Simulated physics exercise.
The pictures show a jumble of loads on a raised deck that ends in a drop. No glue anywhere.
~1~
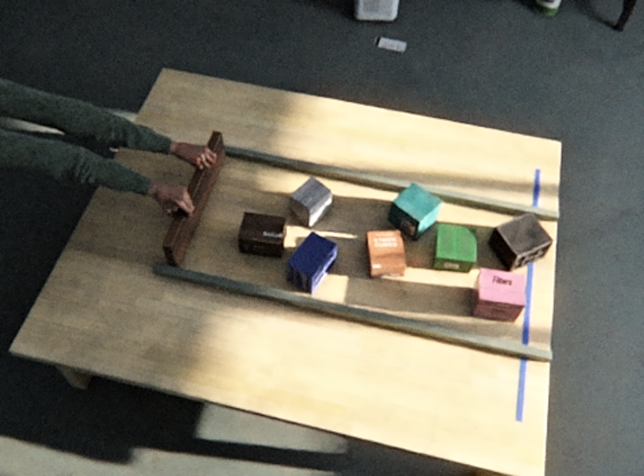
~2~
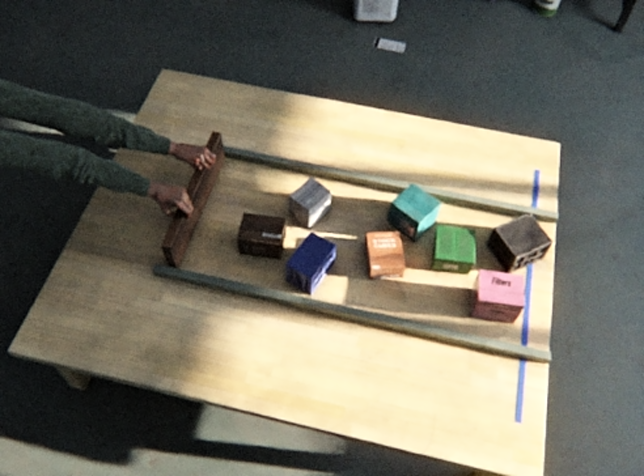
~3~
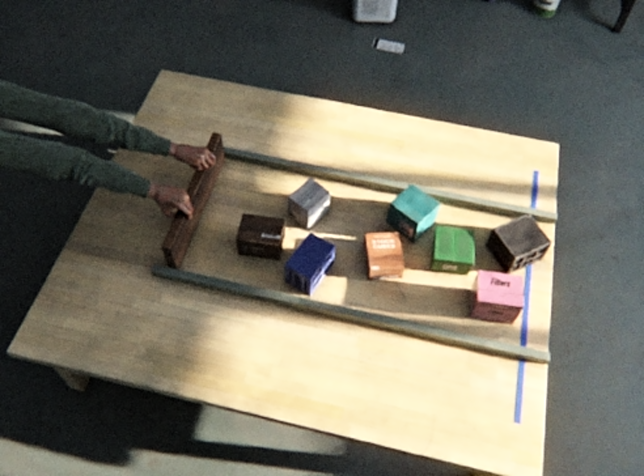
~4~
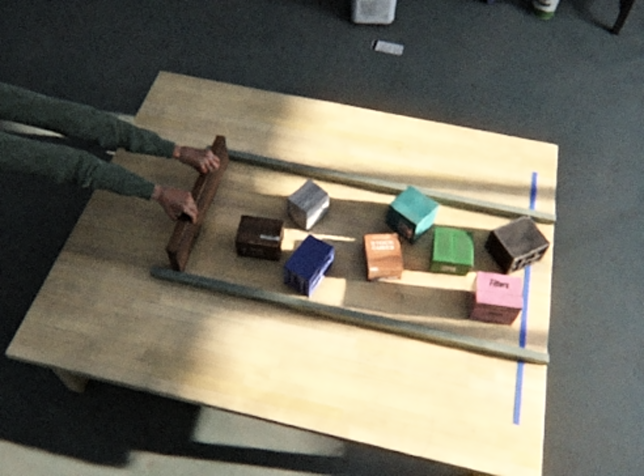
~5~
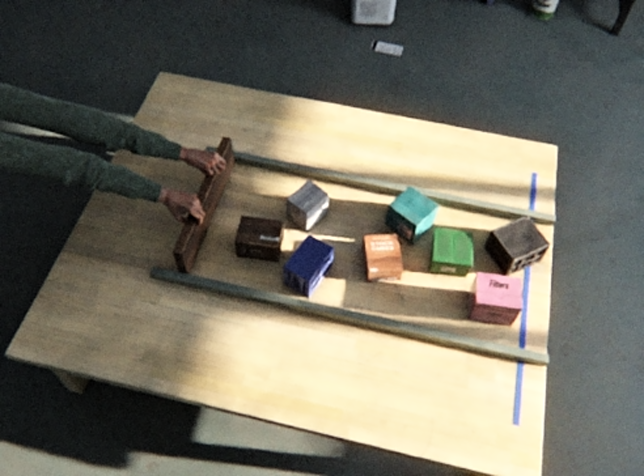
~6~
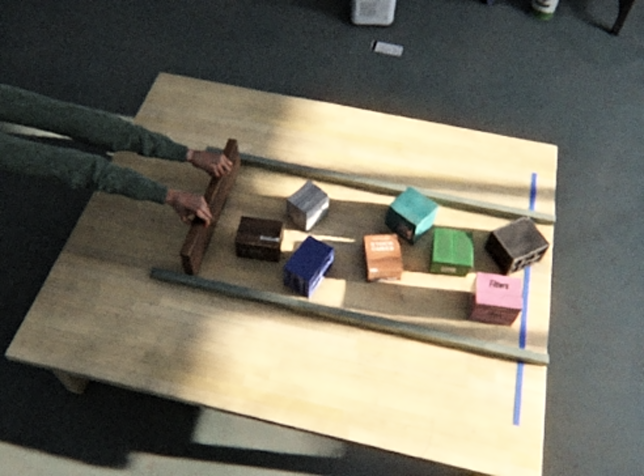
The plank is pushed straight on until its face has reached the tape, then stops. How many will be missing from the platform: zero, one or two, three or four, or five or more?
As it turns out, the number that fall off is five or more.
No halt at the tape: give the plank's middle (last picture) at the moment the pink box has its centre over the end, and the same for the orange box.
Near (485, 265) and (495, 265).
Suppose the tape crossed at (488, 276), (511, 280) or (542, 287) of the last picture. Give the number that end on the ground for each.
The counts: 3, 5 and 8.
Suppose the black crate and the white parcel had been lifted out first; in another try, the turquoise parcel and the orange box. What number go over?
First 3, then 3.
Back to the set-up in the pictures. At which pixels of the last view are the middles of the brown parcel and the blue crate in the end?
Near (552, 300) and (552, 337).
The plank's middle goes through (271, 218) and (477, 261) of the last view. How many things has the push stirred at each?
By then 2, and 8.
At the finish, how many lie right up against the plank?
In contact: 3.
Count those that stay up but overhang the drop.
It comes to 3.
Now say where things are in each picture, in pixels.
In the first picture, black crate (520, 242); pink box (498, 296); green tote (454, 249); plank (196, 198); tape (530, 280).
In the second picture, pink box (497, 297); brown parcel (262, 236).
In the third picture, green tote (452, 251); blue crate (310, 264).
In the fourth picture, black crate (517, 245); turquoise parcel (412, 215).
In the fifth picture, pink box (495, 300); white parcel (308, 206).
In the sixth picture, black crate (517, 246); pink box (495, 300); green tote (451, 253); plank (213, 206); tape (527, 284).
Soon after, none off yet; black crate at rest near (517, 246); pink box at rest near (495, 300); green tote at rest near (451, 253).
Then, none off yet; black crate moved a little near (523, 246); pink box at rest near (495, 300); green tote moved about its own width near (479, 252).
Further on, one off so far; black crate on the ground near (566, 295); pink box moved about its own width near (532, 309); green tote moved well along near (560, 266).
By the end, the number that fall off is five or more; fallen, orange box, turquoise parcel, green tote, pink box and black crate.
